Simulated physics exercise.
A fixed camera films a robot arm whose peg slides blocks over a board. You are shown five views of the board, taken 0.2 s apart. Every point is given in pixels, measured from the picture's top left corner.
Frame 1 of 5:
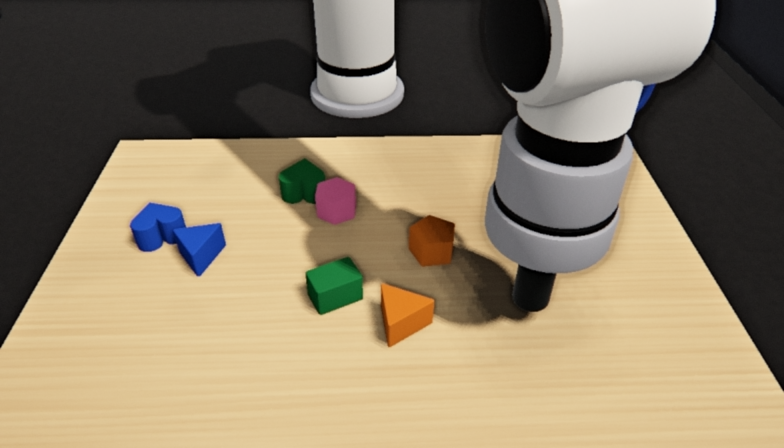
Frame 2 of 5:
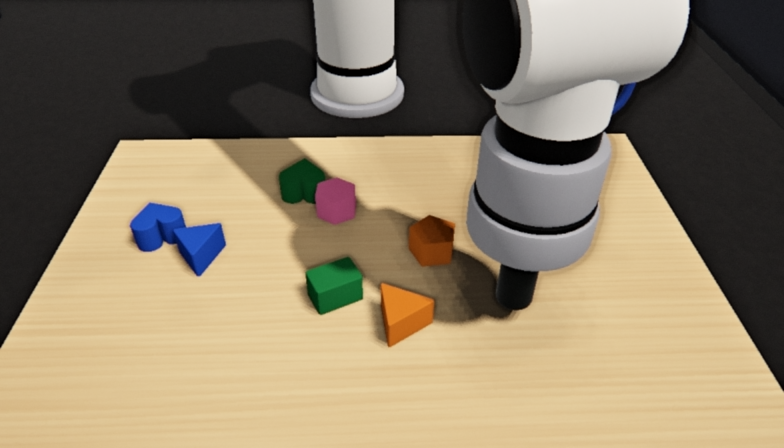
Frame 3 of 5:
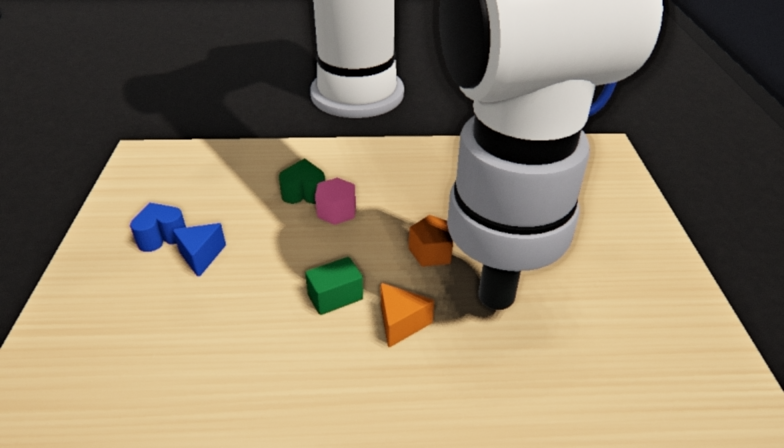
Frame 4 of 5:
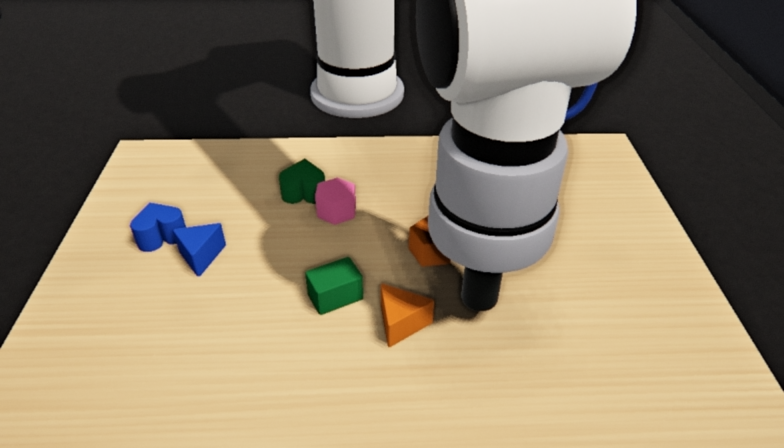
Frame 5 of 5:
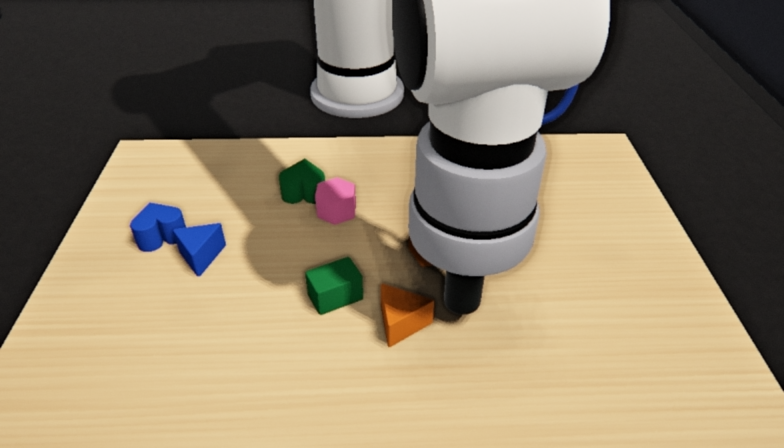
A white and grey robot arm with a black peg at its tip reaches over a pale wooden board, seen from above at a fixed angle against a dark surround. Two blue blocks sit at left, dark green and pink ones behind, a green oblong block near the middle, and orange pieces to its right. The arm slides the peg steadily leftward, close to the orange triangular piece, while the blocks stay still.
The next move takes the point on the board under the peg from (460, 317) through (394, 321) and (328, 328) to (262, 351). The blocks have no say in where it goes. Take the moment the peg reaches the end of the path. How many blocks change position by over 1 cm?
It should be one.
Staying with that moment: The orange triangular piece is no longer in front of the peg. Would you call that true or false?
This is false.
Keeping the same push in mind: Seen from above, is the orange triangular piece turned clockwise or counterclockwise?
The twist is anticlockwise.
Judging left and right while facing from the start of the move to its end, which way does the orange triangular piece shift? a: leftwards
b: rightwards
My pick is a.
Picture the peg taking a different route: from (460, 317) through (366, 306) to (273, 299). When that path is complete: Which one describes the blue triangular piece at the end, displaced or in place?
The block stays on its spot.
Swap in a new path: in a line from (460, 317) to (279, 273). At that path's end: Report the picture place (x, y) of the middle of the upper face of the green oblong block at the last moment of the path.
The centre of its top will be at (247, 271).
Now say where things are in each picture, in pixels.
In the first picture, peg tip (530, 300); block tops, green oblong block (334, 273); orange triangular piece (402, 302).
In the second picture, peg (514, 299); blocks unchanged.
In the third picture, peg (497, 298); blocks unchanged.
In the fourth picture, peg (479, 300); blocks unchanged.
In the fifth picture, peg (462, 303); green oblong block (334, 273); orange triangular piece (402, 302).
What follows on the original path. One third of the way, peg (394, 306); orange triangular piece (343, 308).
Two thirds of the way, peg (326, 313); orange triangular piece (276, 325), turned 30° anticlockwise.
At the end, peg (259, 336); green oblong block in place; orange triangular piece (223, 351), turned 80° anticlockwise.
